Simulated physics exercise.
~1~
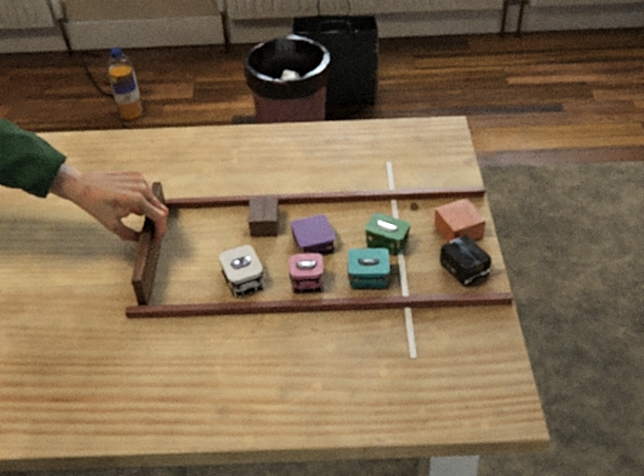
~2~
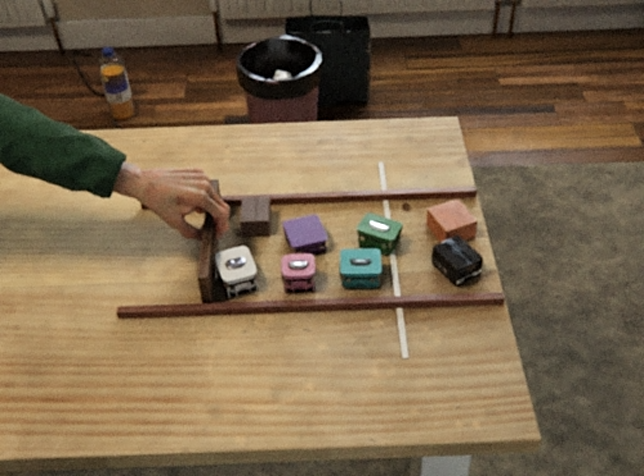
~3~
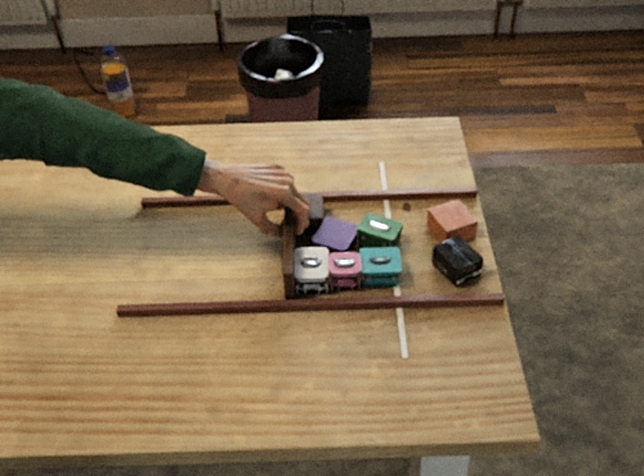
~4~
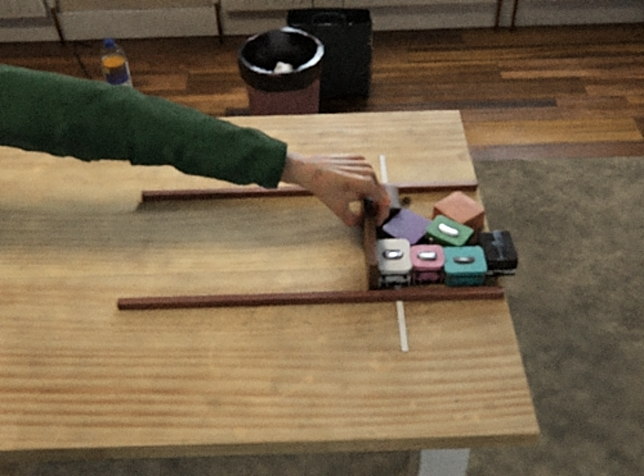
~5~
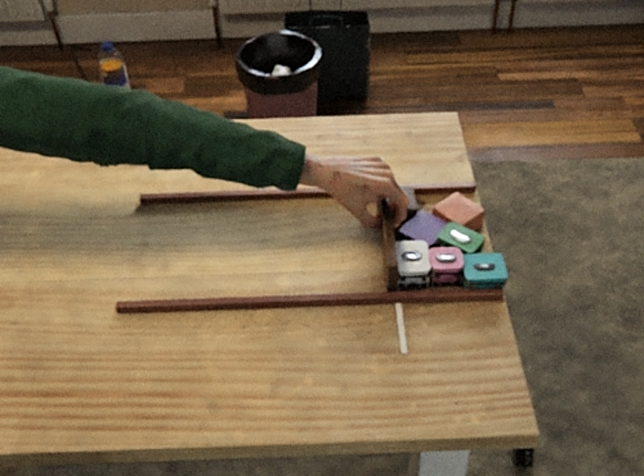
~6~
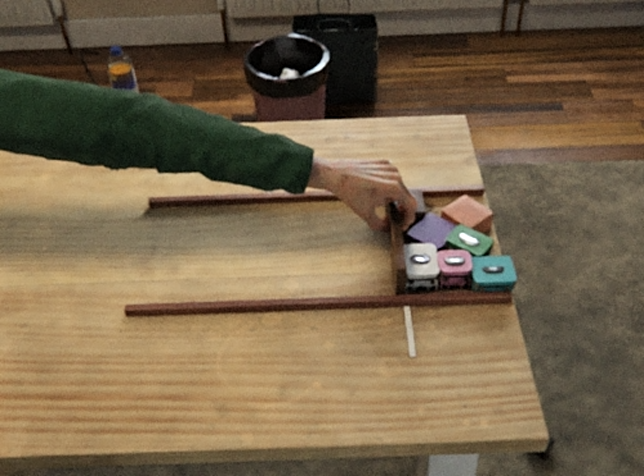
A hand pushing a wooden board rightward along a tabletop channel, bunching small coloured boxes together until the black one falls off.
